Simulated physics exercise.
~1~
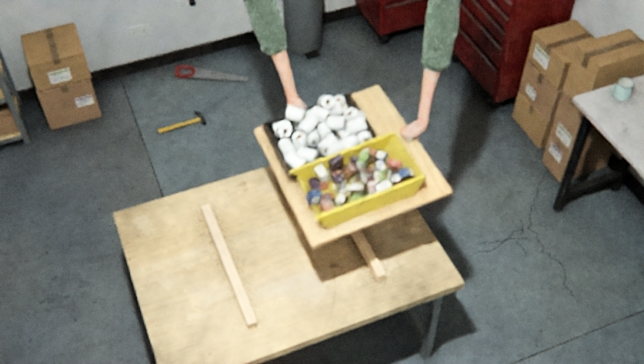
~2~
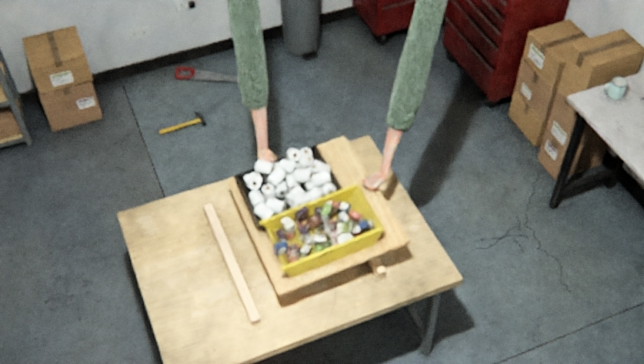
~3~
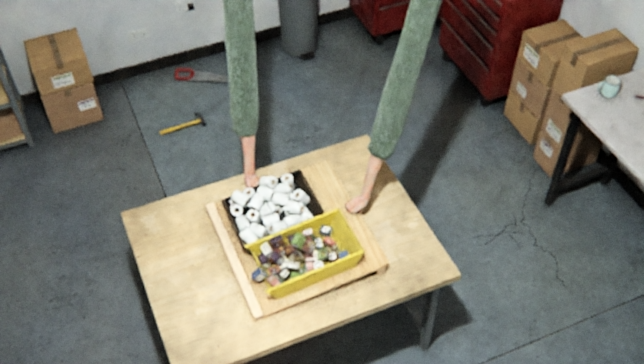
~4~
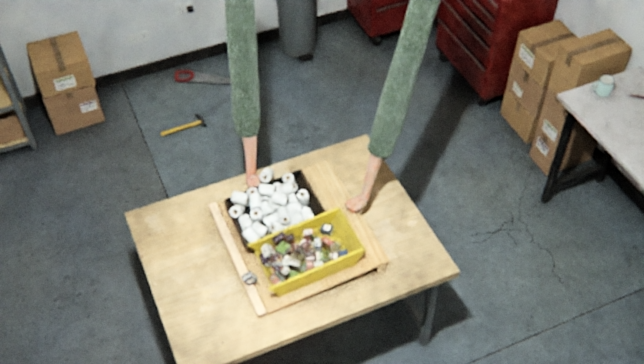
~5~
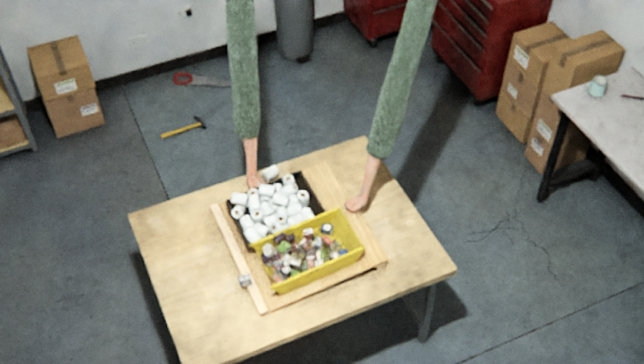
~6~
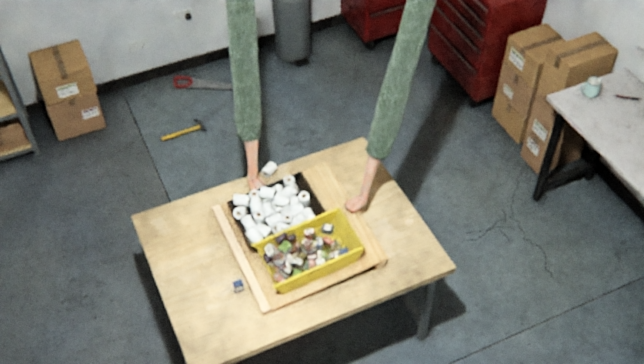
In a workshop, two green-sleeved arms lowered a board holding a yellow tub of small cartons and a black tub of paper rolls onto a table against a wooden strip, and one carton and one roll came out, leaving both tubs nearly full.
